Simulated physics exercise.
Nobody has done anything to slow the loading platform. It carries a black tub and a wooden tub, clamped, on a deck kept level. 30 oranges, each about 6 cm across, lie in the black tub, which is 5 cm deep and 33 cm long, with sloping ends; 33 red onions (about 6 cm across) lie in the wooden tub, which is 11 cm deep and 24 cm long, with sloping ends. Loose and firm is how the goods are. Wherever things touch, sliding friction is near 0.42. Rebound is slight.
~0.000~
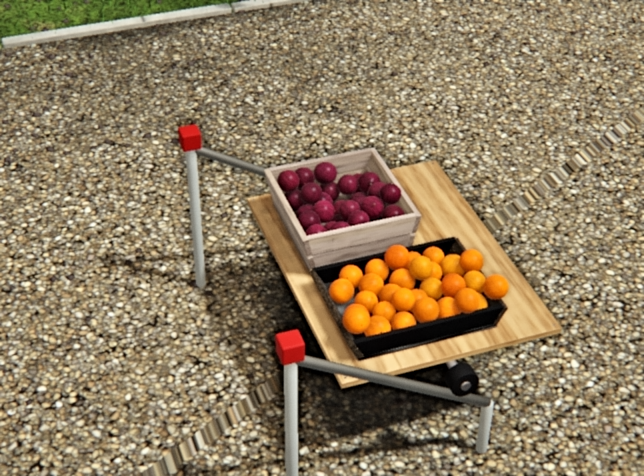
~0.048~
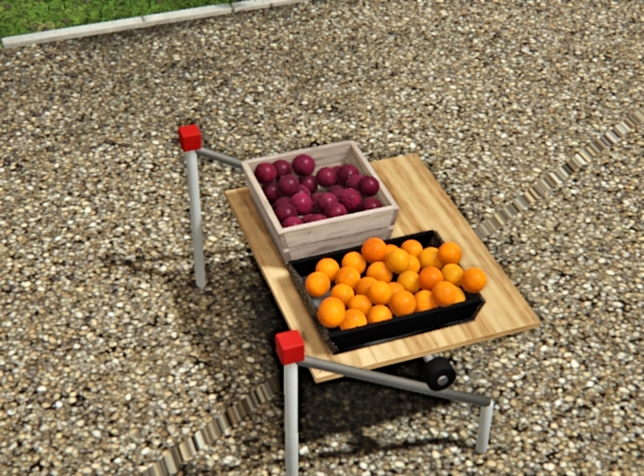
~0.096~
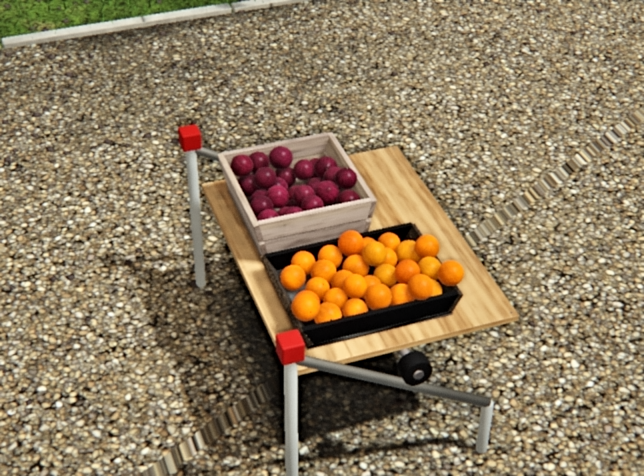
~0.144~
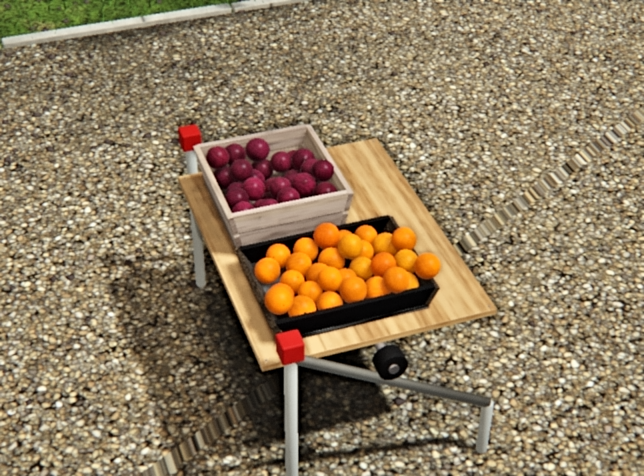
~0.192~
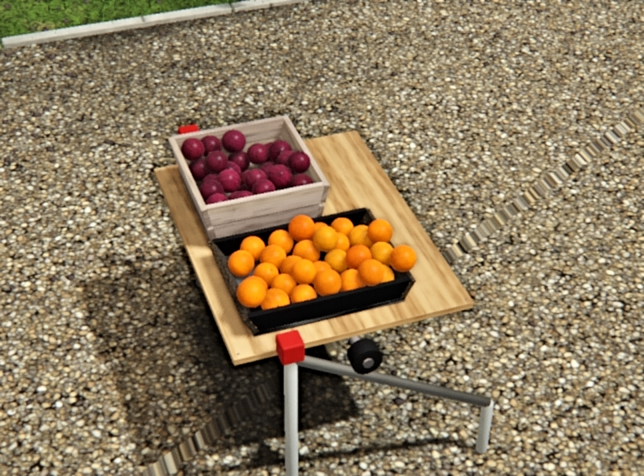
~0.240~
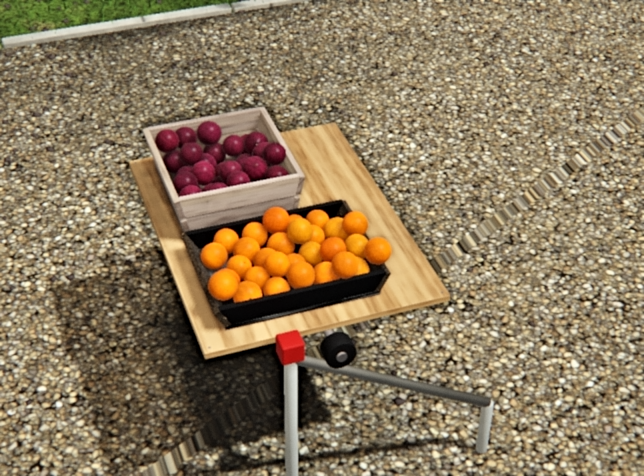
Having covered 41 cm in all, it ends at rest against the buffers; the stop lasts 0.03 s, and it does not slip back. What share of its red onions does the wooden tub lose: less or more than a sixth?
Chances are the tally runs lower than a sixth.
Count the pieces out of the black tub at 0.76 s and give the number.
Black tub: About 8.
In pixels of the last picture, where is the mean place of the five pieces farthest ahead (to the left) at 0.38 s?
(158, 202).
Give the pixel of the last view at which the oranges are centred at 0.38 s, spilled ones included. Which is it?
They're centred near (240, 256).
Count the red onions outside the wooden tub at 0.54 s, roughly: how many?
Roughly 1.
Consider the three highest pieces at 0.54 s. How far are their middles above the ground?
Their middles average near 66 cm high.
After 0.26 s, braking begins.
After 0.38 s, 1 of 30 out of the black tub and 0 of 33 out of the wooden tub.
After 0.54 s, 7 of 30 out of the black tub and 1 of 33 out of the wooden tub.
After 0.76 s, 7 of 30 out of the black tub and 1 of 33 out of the wooden tub.
Outcome (at 1.31 s), 8 of 30 out of the black tub and 1 of 33 out of the wooden tub. Asked share, 1 of 33, 3 per cent.
